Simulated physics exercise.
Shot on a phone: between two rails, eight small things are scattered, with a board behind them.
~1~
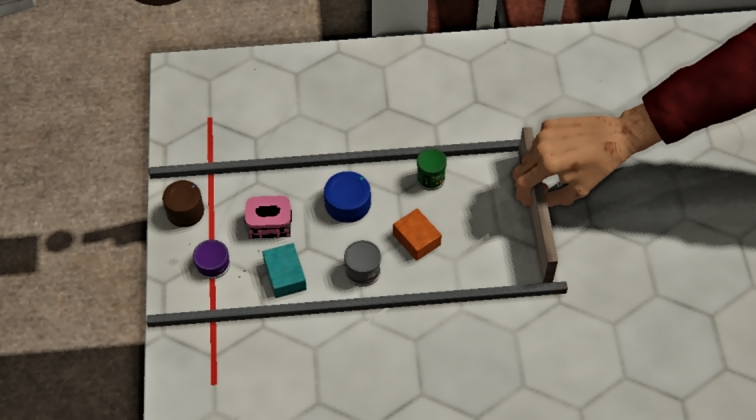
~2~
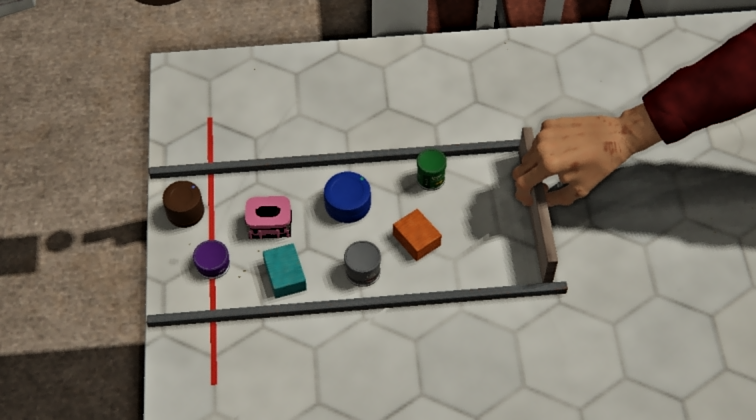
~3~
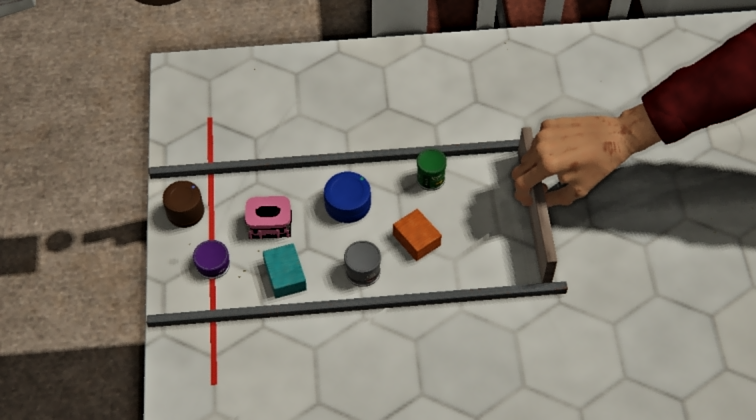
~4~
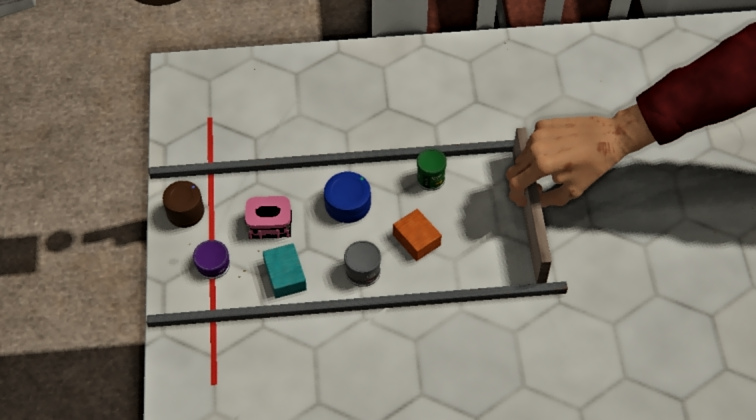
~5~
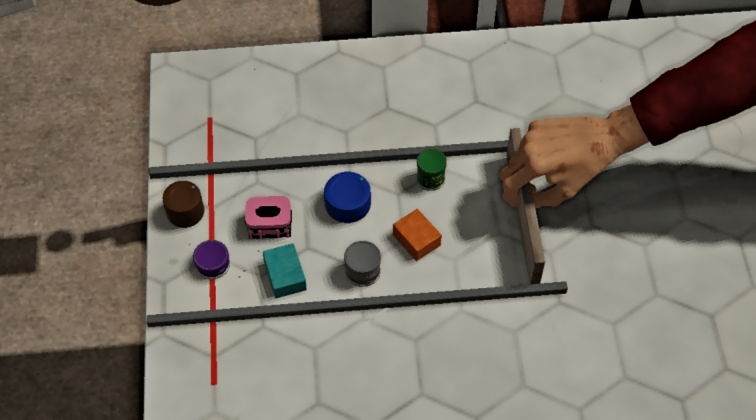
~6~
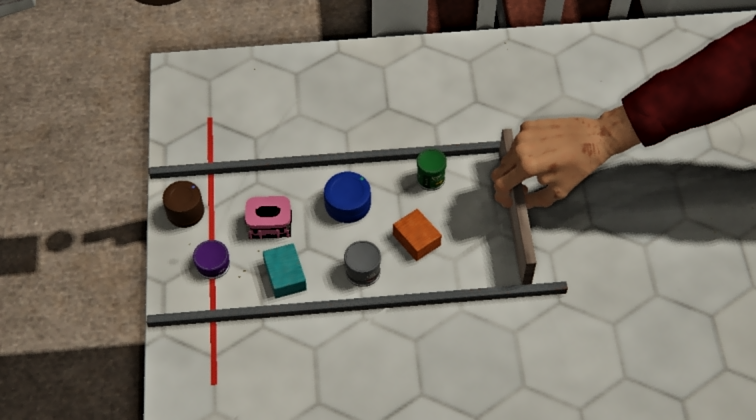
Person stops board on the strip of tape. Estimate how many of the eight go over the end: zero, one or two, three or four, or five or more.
I predict the count lost over the end will be one or two.
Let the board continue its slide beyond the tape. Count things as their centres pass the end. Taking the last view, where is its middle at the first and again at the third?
About (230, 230), then about (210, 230).
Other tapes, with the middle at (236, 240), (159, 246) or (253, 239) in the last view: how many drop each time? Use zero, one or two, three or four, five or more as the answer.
So, taking them in turn, I'd give none at all; five or over; no fall at all.
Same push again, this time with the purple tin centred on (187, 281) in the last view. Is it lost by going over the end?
Well, this time it drops away.
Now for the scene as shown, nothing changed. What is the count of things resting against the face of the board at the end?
Result: 4 in all.
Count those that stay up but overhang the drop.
3, I think.
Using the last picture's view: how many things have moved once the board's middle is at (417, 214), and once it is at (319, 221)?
Counts: 2 / 6.
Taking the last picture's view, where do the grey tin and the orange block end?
Roughly at (193, 284) and at (196, 251), in that order.
A little later, none off yet; brown lid at rest near (184, 204); purple tin at rest near (212, 260); pink case at rest near (269, 218).
When it is over, the number that fall off is one or two; down, purple tin.
